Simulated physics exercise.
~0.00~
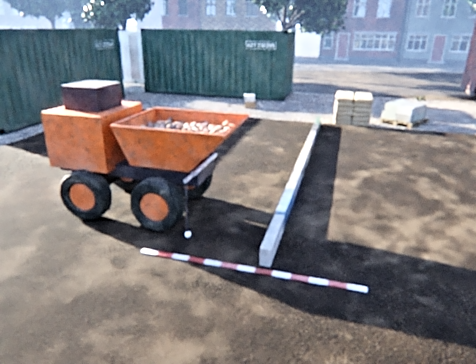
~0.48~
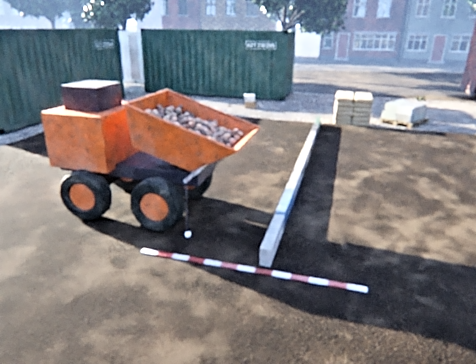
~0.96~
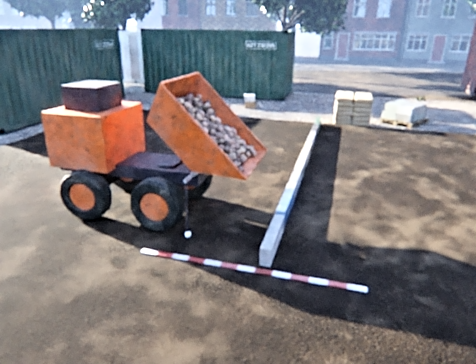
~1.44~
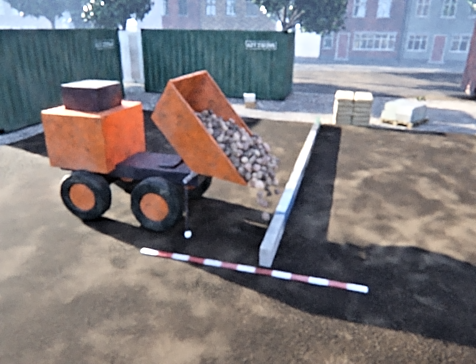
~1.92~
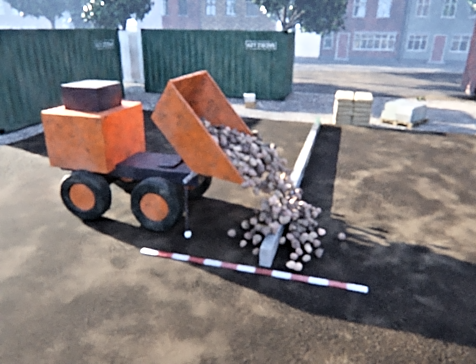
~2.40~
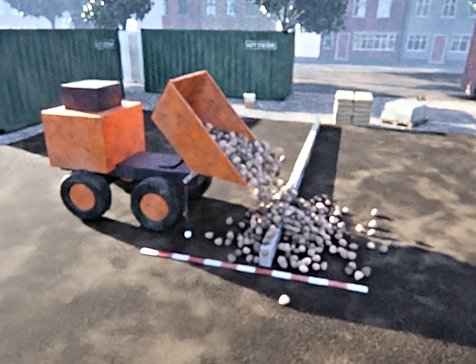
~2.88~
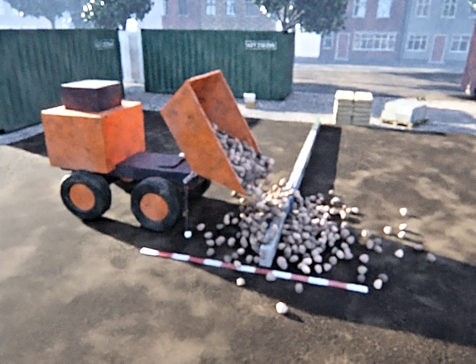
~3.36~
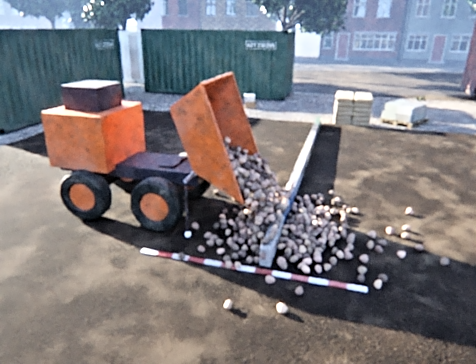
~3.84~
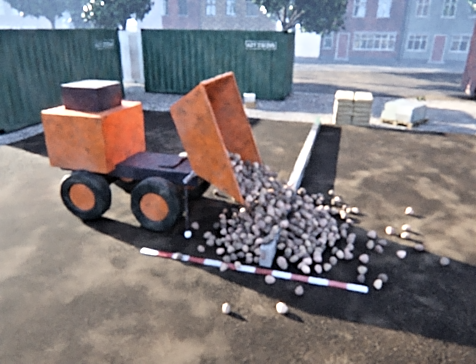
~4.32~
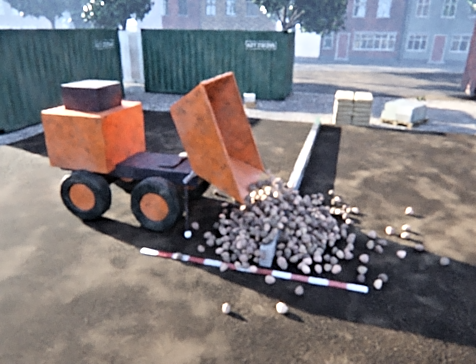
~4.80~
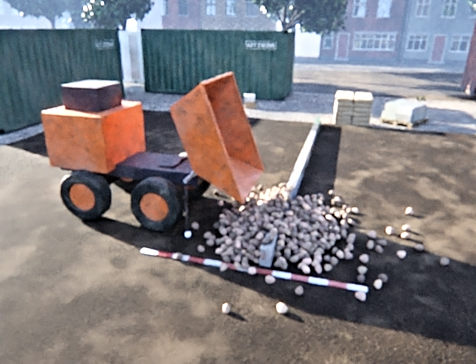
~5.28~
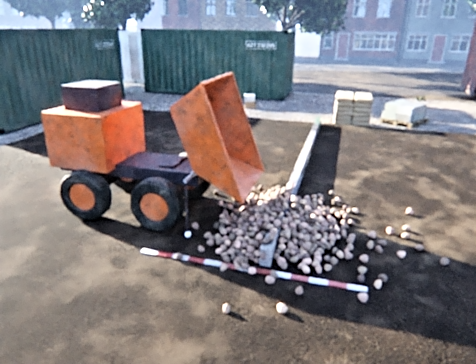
The clip opens on an orange site dumper with a skip full of round stones, parked before a low pale kerb and a red and white striped pole, with green containers behind. The skip tips forward to the right, and the stones stay inside until it pauses at a steep slant. They then pour over its front edge, landing on both sides of the kerb, while a few roll farther out. The skip tilts steeper still and sheds more stones onto the growing heap. Finally, it stands raised and empty above a pile straddling the kerb, with a few stones scattered around.
